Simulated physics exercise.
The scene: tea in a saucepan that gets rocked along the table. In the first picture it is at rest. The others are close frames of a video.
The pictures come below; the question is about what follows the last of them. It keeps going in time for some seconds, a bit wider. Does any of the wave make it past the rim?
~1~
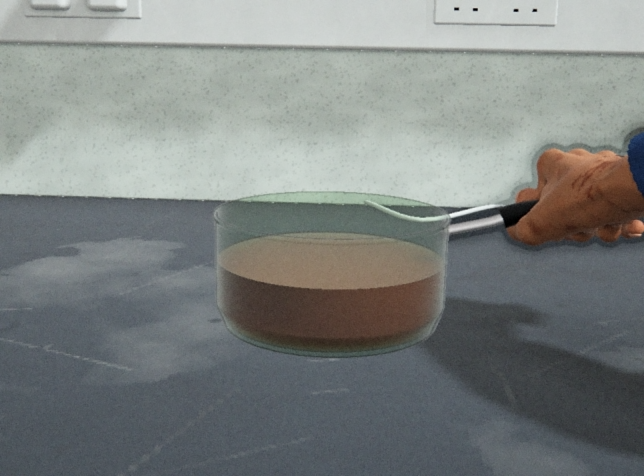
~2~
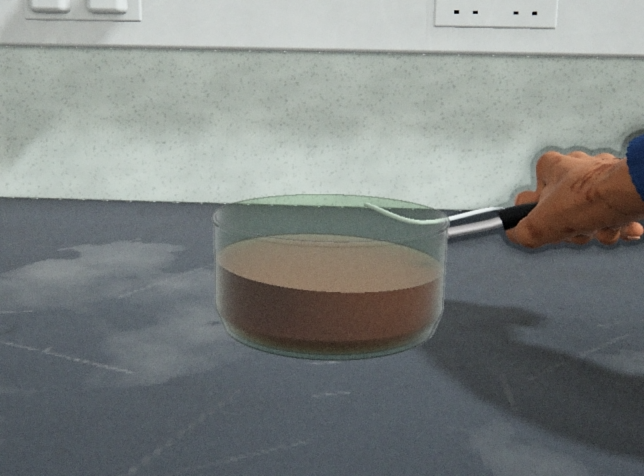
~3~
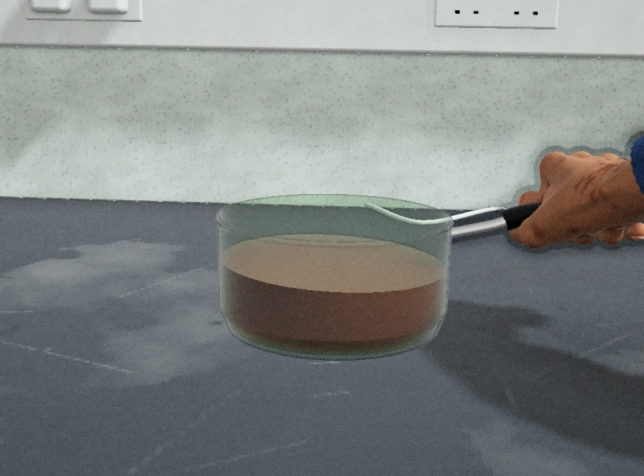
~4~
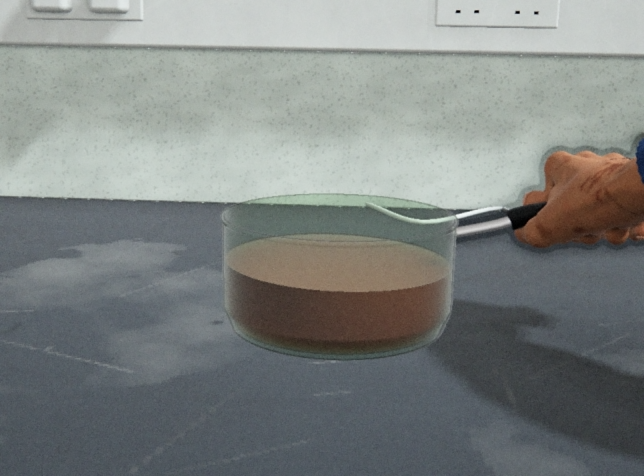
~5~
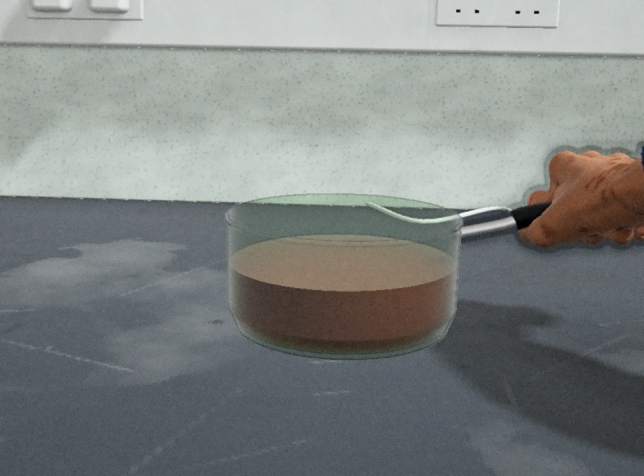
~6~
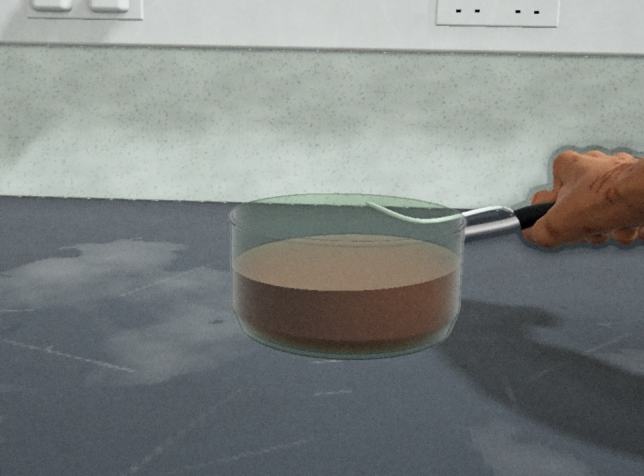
No.
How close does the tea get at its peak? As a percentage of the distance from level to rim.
Peak: Around 20 percent.
A moment on, the highest wave so far stays far below the rim.
When it is over, the highest wave so far stays far below the rim; nothing has left it.
